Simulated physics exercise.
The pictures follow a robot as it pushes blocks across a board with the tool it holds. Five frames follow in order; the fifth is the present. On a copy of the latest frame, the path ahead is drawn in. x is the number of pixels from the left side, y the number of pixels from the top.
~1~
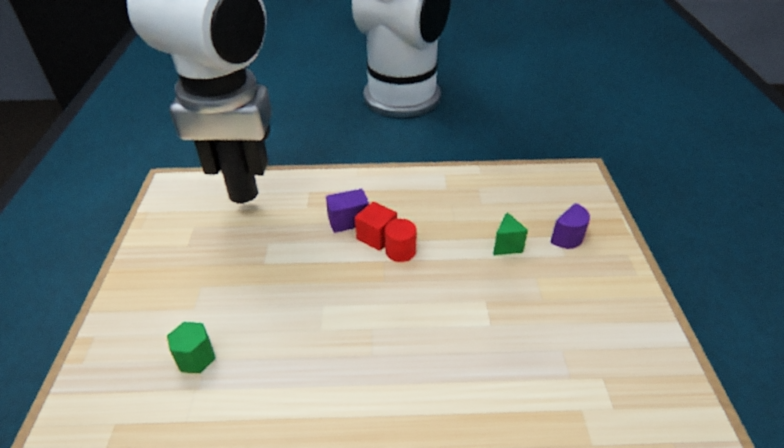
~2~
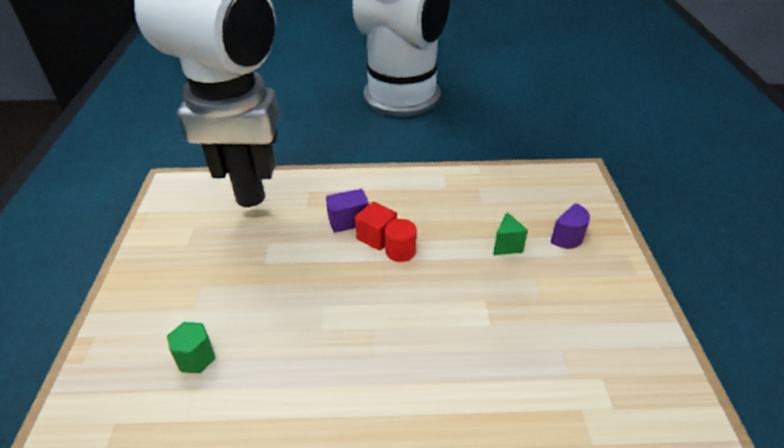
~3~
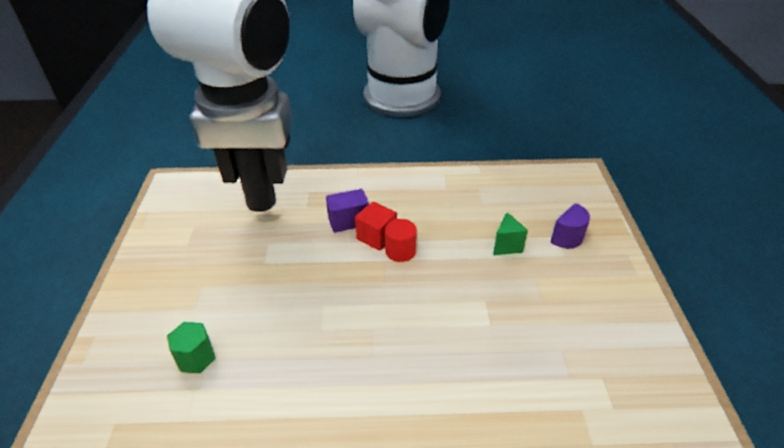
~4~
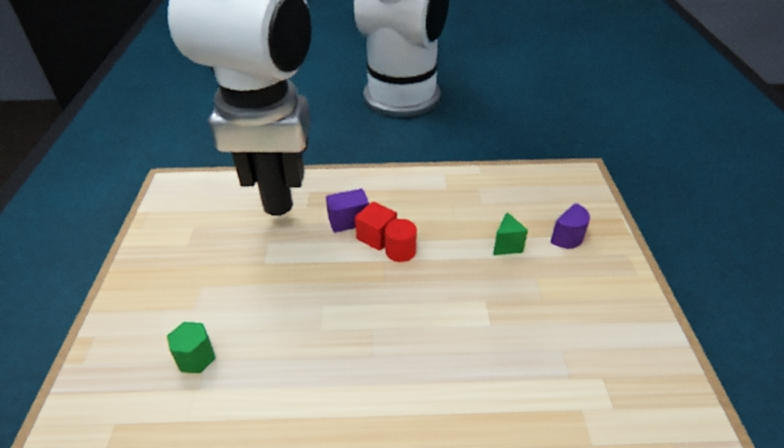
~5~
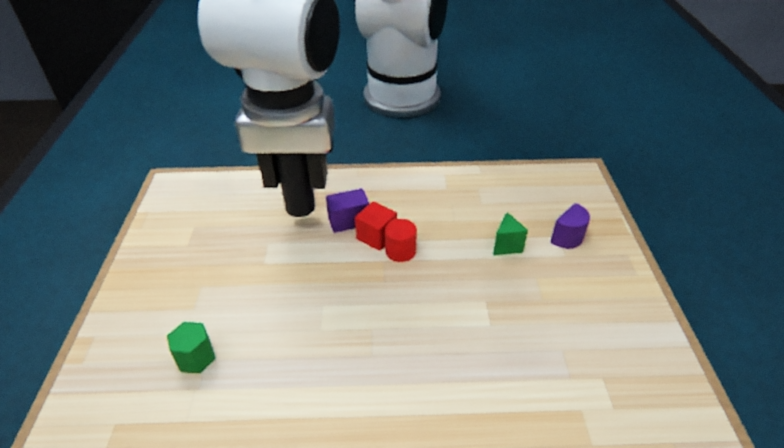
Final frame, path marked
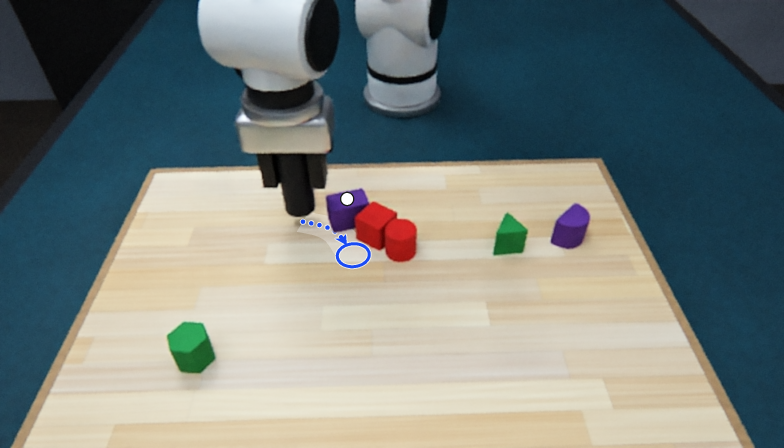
A white robot arm with a dark, blunt tool hangs over the upper left of a pale wooden board on a teal surface, seen from above by a still camera. A purple block, a red cube and a red cylinder cluster near the top centre, with green and purple pieces at right and a green hexagonal block lower left. The arm slides a short way right, bringing its tool close beside the purple block, while every block stays still.
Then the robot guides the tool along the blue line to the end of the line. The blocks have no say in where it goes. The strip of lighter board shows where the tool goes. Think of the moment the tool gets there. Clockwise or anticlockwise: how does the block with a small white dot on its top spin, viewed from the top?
Anticlockwise.
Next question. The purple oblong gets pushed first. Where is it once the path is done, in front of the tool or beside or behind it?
It falls back or aside.
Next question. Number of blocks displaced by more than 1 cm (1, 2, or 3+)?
I reckon the push displaces only one of the blocks by more than 1 cm.
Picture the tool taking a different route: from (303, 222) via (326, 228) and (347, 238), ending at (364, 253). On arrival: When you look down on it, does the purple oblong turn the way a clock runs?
No, that is not how it ends up.
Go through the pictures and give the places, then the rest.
In the first frame, tool tip at (244, 195); block tops, purple oblong at (347, 199); red square piece at (376, 214); red round block at (401, 229).
In the second frame, tool at (251, 198); blocks unchanged.
In the third frame, tool at (262, 203); blocks unchanged.
In the fourth frame, tool at (278, 207); blocks unchanged.
In the fifth frame, tool at (301, 208); purple oblong at (347, 199); red square piece at (376, 214); red round block at (401, 229).
Path on the board, from (303, 222) via (326, 227) and (342, 239), ending at (353, 255); the dot is on the purple oblong.
What follows on the original path. Halfway along, tool at (334, 218); purple oblong at (365, 197), turned 20° anticlockwise; red square piece at (379, 214), turned 15° clockwise.
At the end, tool at (352, 241); purple oblong at (365, 197), turned 20° anticlockwise; red square piece at (379, 214), turned 15° clockwise; red round block in place.
